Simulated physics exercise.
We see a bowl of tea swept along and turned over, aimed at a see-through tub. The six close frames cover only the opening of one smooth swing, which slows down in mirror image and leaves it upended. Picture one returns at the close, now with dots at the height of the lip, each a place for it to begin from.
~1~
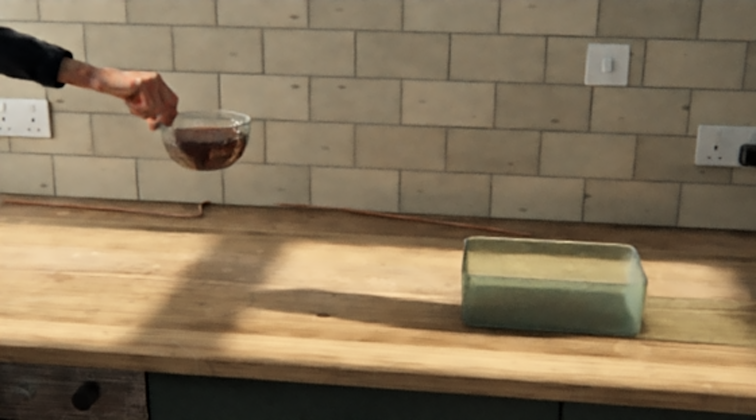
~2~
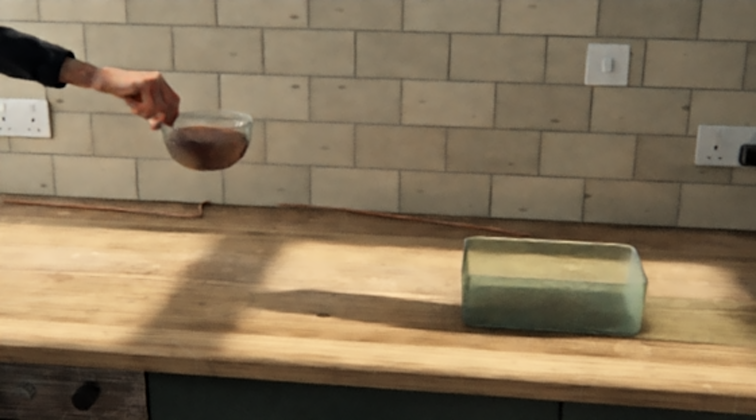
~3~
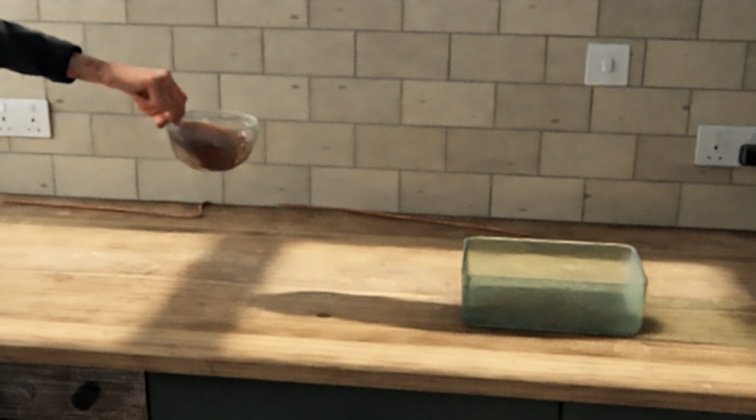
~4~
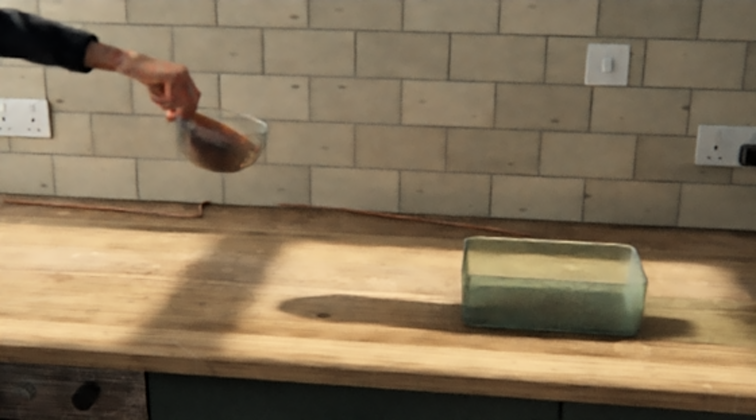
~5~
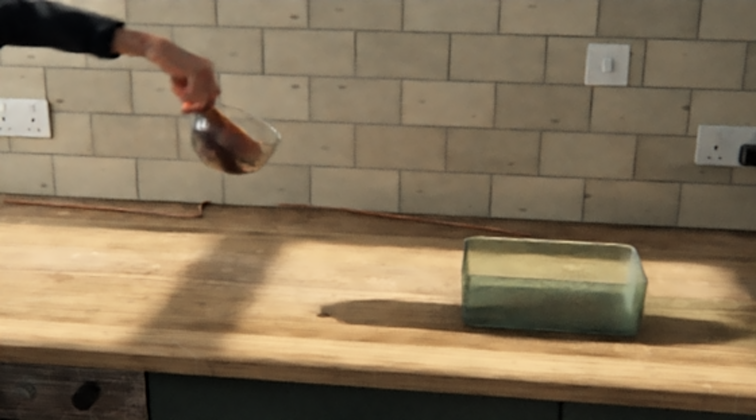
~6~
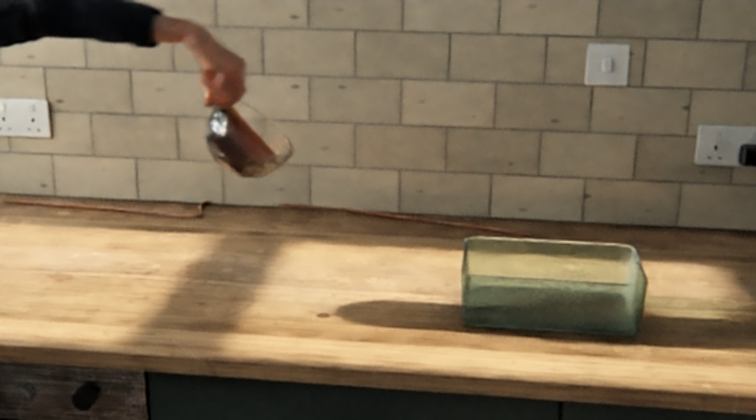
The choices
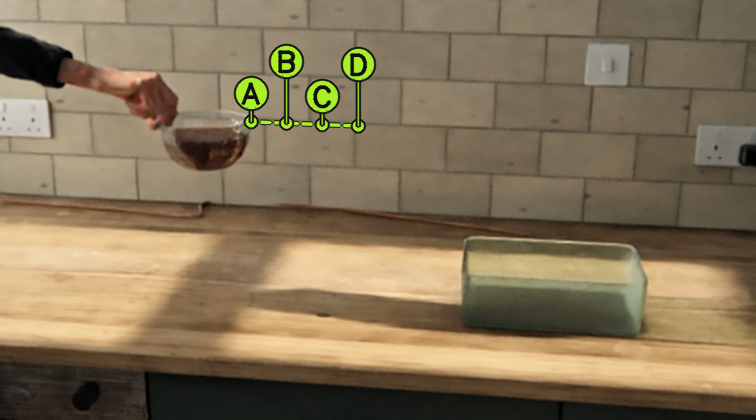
A hand moves a clear bowl of brown tea rightward and tips it steeply.
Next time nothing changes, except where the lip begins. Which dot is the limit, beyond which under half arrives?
B.
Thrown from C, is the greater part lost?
No, not at all.
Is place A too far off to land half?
Yes.
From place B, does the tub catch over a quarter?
Yes, clearly.
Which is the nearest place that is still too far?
A.
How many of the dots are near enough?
Three.
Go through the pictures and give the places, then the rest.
Upright, lip at (247, 121); tub from (461, 323) to (640, 334); nothing has left yet.
Upright, lip at (249, 121); nothing has left yet.
Tipped about 3°, lip at (255, 124); nothing has left yet.
Tipped about 11°, lip at (266, 131); nothing has left yet.
Tipped about 22°, lip at (278, 140); tea is over the rim, down to (205, 107).
Tipped about 37°, lip at (291, 153); tea is over the rim, down to (212, 107).
On the marked copy, A at (251, 121); B at (286, 123); C at (322, 124); D at (358, 126).
If A is chosen, about 2 % lands in the tub, 92 % falls short and 6 % goes beside or beyond.
If B is chosen, about 70 % lands in the tub, 21 % falls short and 9 % goes beside or beyond.
If C is chosen, about 74 % lands in the tub, 8 % falls short and 18 % goes beside or beyond.
If D is chosen, about 68 % lands in the tub, 7 % falls short and 26 % goes beside or beyond.
